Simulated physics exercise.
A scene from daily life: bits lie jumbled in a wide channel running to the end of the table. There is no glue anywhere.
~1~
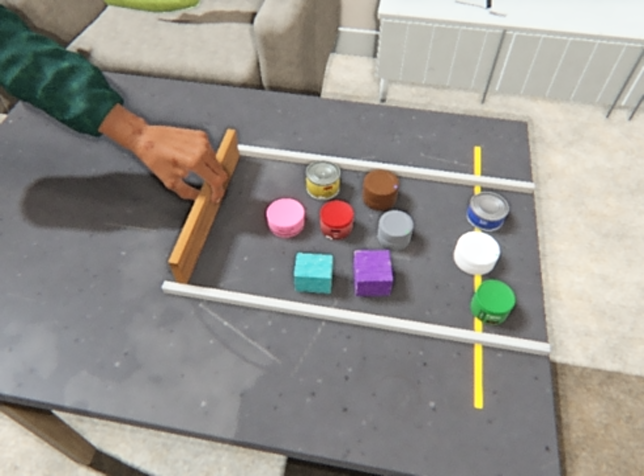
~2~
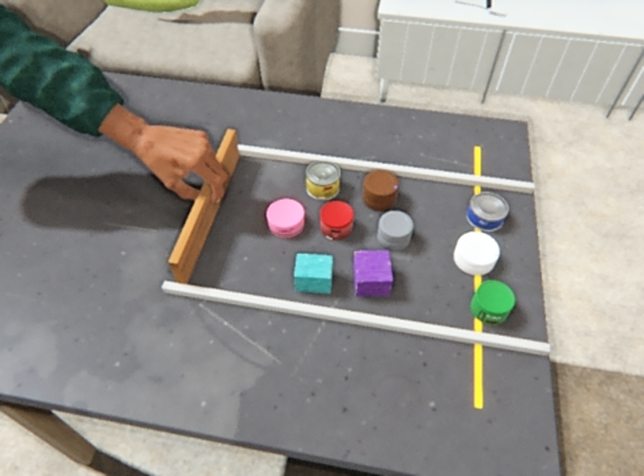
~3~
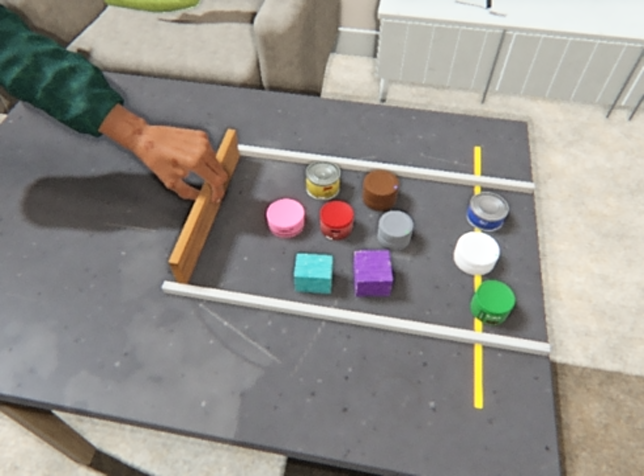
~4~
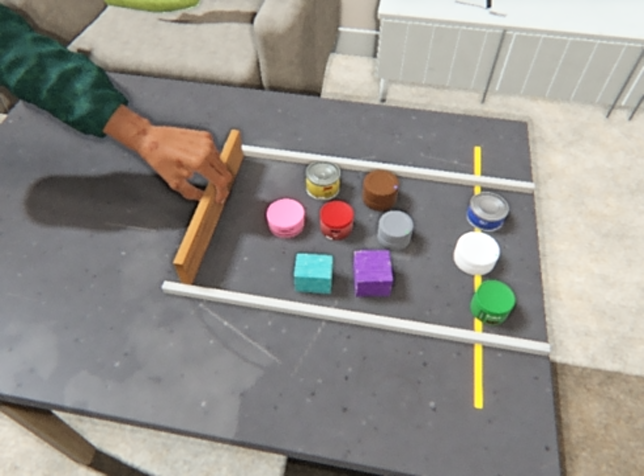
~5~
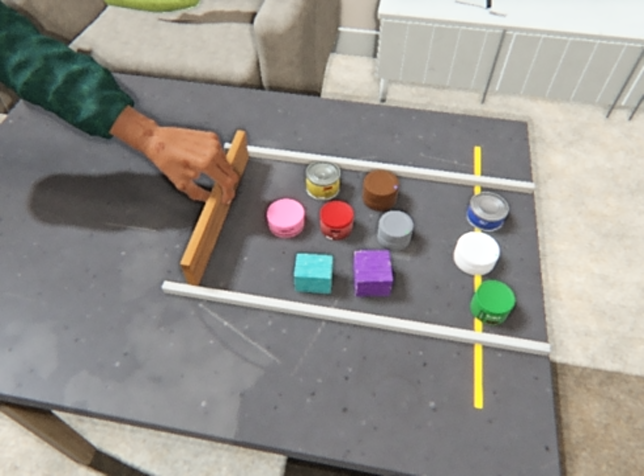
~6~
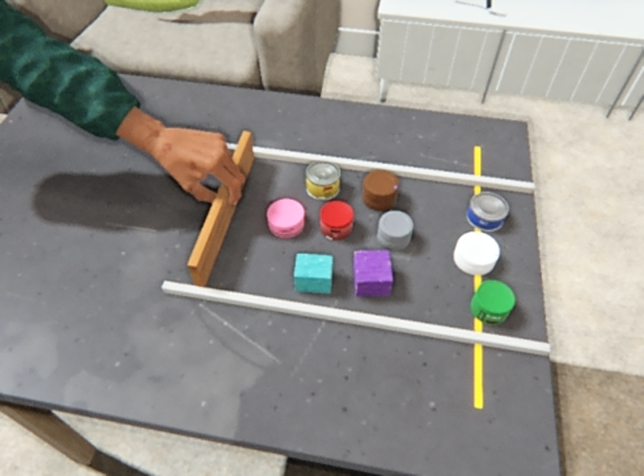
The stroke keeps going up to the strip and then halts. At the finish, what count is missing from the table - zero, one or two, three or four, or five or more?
Missing: One or two.
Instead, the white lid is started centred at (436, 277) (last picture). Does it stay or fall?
From that start, the object then does not stay.
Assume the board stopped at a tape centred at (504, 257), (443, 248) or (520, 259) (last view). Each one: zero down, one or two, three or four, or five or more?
Place by place: Five or more, then not one, then more than four.
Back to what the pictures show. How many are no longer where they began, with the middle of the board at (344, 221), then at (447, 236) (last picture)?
Counts: 7, 10.
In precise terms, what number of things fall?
Result: A total of 2.
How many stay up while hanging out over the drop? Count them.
Answer: 4.
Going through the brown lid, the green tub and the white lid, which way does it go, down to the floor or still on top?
Each one in turn: The brown lid is spared, the green tub is not spared, the white lid is not spared.
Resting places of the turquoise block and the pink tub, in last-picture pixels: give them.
About (500, 304), and about (499, 251).
Early on, none off yet; green tub at rest near (492, 303); blue pot at rest near (487, 212); white lid at rest near (476, 254).
Finally, the number that fall off is one or two; lost, white lid and green tub.
